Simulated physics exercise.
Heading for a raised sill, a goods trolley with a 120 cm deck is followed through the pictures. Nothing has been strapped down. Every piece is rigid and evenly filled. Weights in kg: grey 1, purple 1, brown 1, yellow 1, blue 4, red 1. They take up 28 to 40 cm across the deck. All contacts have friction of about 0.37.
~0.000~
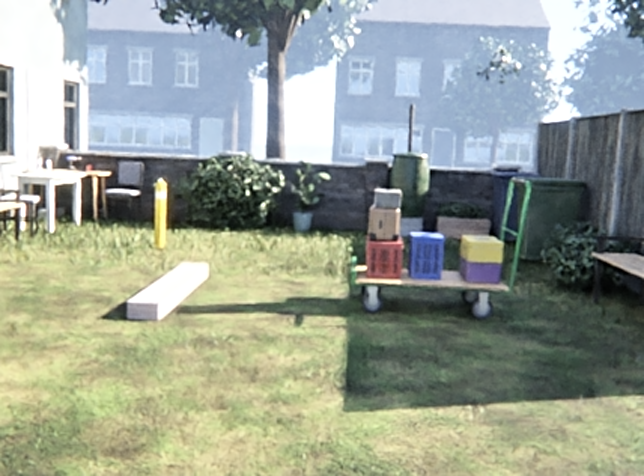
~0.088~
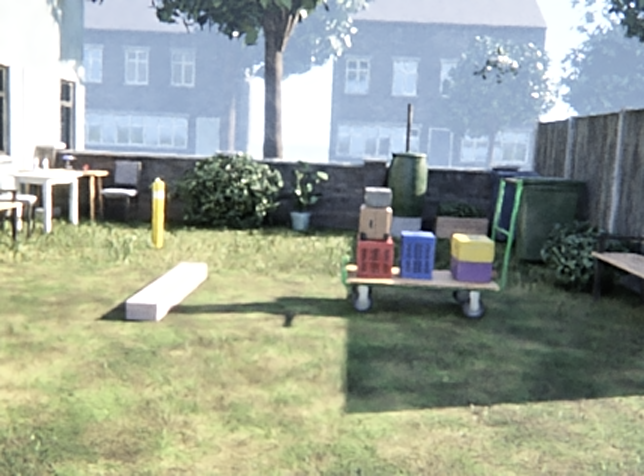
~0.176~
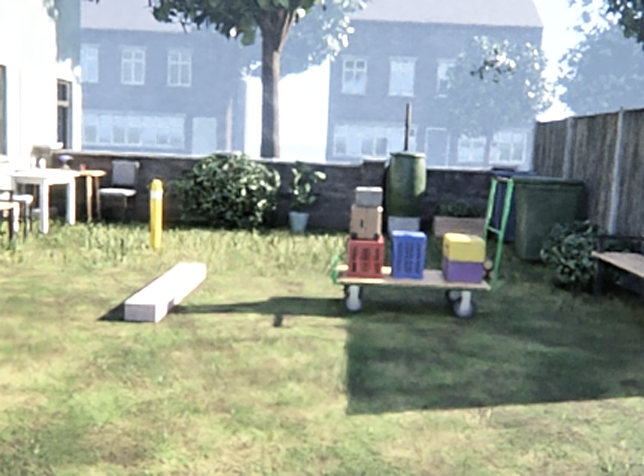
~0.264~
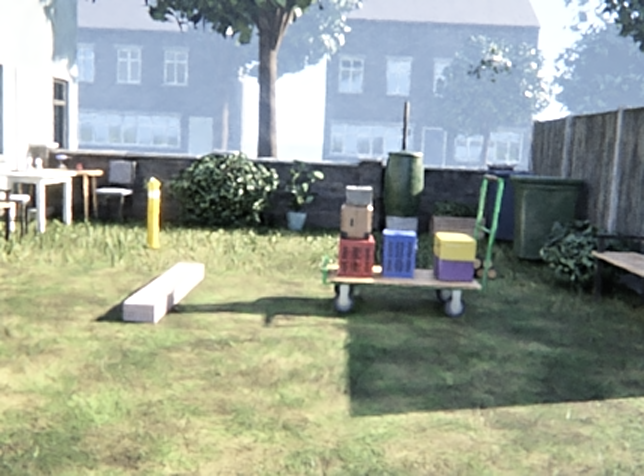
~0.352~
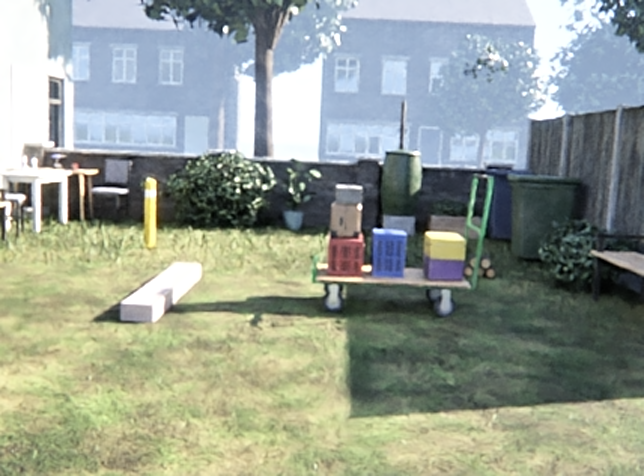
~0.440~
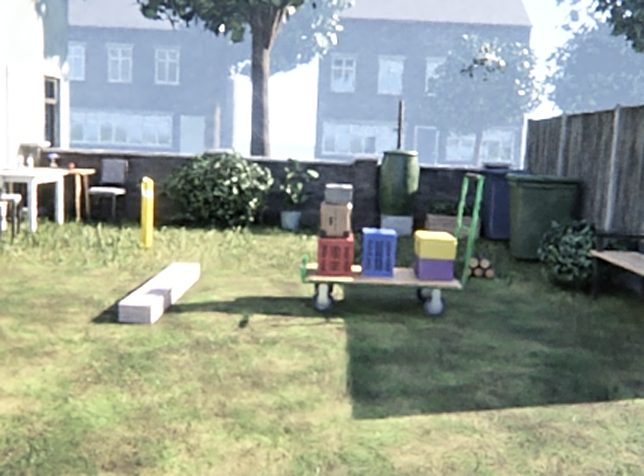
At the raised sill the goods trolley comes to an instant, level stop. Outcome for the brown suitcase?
You'll see it keep to the deck.
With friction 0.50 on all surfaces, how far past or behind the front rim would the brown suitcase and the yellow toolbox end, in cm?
Brown 20 behind, yellow 100 behind.
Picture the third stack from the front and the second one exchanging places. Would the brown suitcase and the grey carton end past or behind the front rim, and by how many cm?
Neither reaches the rim: Brown stops 20 cm short and grey 20 cm short.
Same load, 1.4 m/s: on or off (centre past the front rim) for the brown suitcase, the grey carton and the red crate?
Then brown leaves, grey leaves, red stays aboard.
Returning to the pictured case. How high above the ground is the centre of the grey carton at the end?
Height: Roughly 90 centimetres.
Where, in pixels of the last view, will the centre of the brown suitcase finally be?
Roughly pixel (193, 213).
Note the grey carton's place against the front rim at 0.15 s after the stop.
Some 15 cm behind it.
Impact comes at 1.72 s.
After 1.87 s the brown suitcase is 16 cm behind the rim, tilted 5°, near (189, 212) in the last picture's view.
After 2.12 s the brown suitcase is 15 cm behind the rim, tilted 5°, near (187, 211) in the last picture's view.
After 2.52 s the brown suitcase is 20 cm behind the rim, tilted 0°, near (193, 213) in the last picture's view.
At rest, 2.7 s, nothing is past the rim; behind it, grey carton, purple tote, brown suitcase, yellow toolbox, blue crate and red crate.
